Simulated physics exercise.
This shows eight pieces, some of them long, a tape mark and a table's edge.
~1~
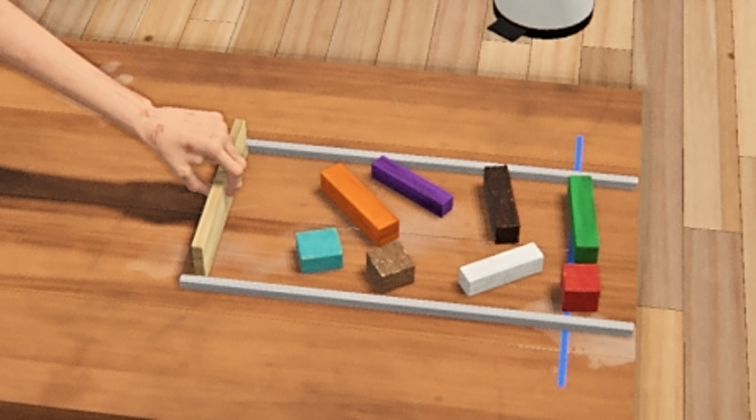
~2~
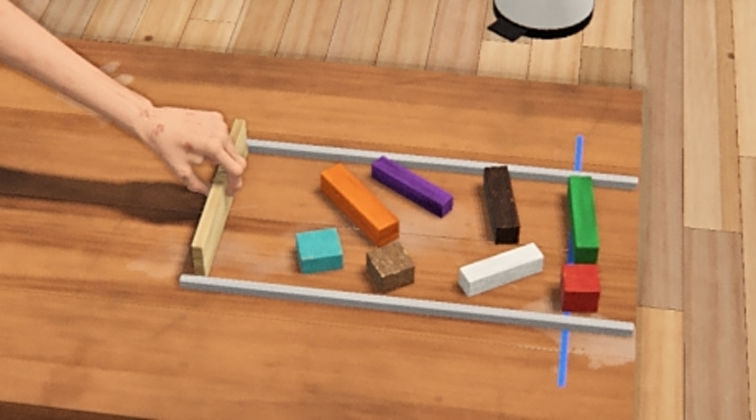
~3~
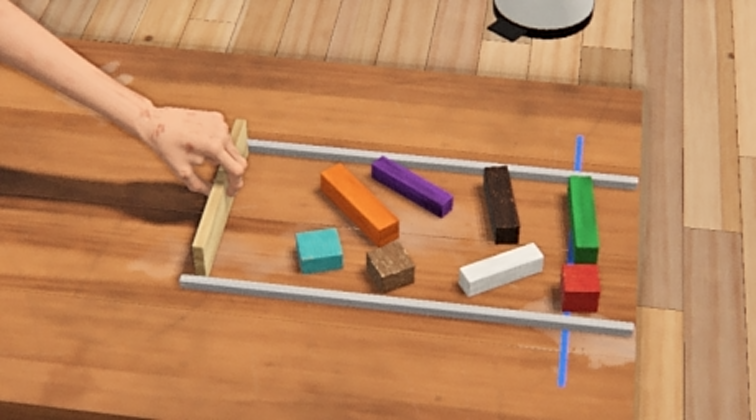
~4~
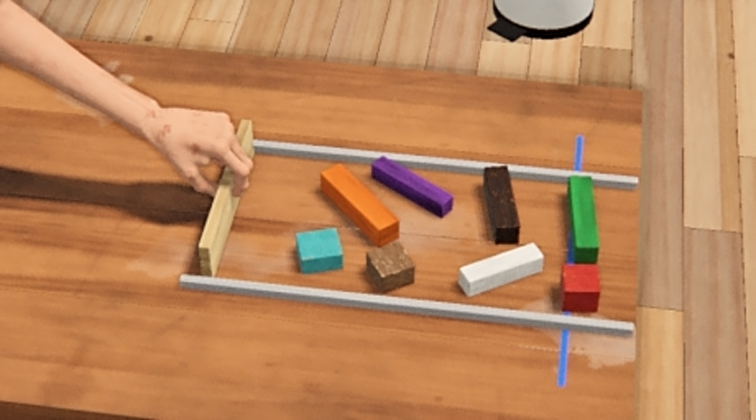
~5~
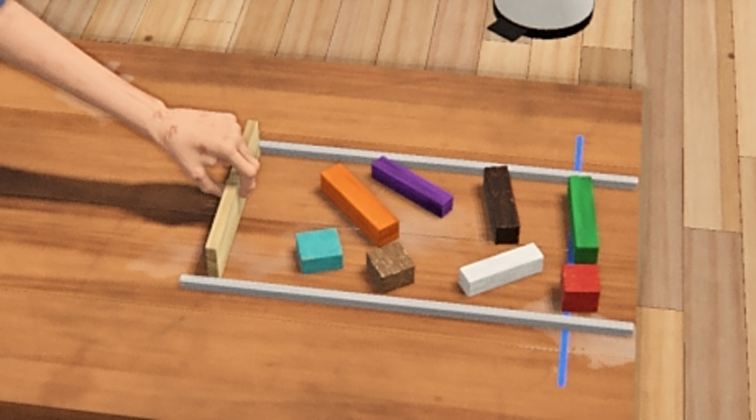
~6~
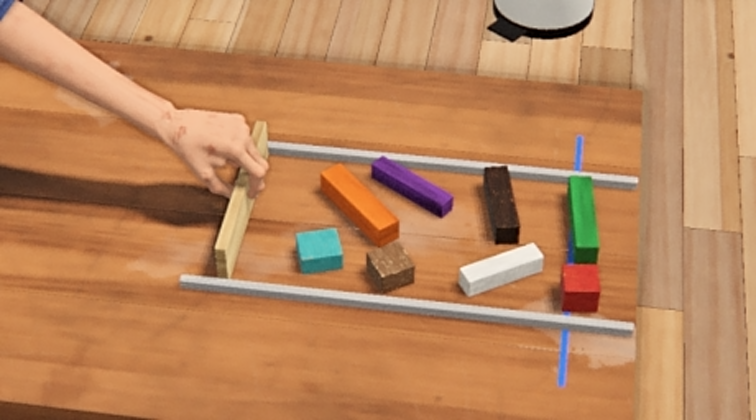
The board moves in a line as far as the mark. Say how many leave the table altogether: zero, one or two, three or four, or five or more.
Here the number that fall off is three or four.
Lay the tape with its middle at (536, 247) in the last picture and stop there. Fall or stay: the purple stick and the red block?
The purple stick survives; the red block comes down.
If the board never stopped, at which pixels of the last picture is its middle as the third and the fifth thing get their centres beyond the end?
First at (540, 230), next at (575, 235).
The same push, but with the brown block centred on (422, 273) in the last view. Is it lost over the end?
The brown block survives.
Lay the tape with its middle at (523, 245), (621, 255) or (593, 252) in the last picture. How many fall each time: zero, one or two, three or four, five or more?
One after another: One or two; at least five; more than four.
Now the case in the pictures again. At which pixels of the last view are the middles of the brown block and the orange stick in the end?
About (632, 303), and the other about (606, 236).
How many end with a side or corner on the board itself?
3 of them.
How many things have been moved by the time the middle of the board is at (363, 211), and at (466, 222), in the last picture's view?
By then 4, and 8.
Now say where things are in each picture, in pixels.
Red block (580, 288); green stick (583, 219); white bar (501, 270); board (221, 197); tape (571, 250), in the first frame.
Green stick (583, 219); purple stick (412, 186), in the second frame.
White bar (501, 270); brown block (391, 268), in the third frame.
Red block (580, 289); black bar (501, 205), in the fourth frame.
Green stick (583, 219); orange stick (359, 205), in the fifth frame.
Red block (580, 289); green stick (583, 219); white bar (501, 270); board (243, 199); tape (571, 250), in the sixth frame.
Early on, none off yet; red block at rest near (580, 289); green stick at rest near (583, 219); white bar at rest near (501, 270).
Finally, the number that fall off is three or four; lost, black bar, white bar, green stick and red block.
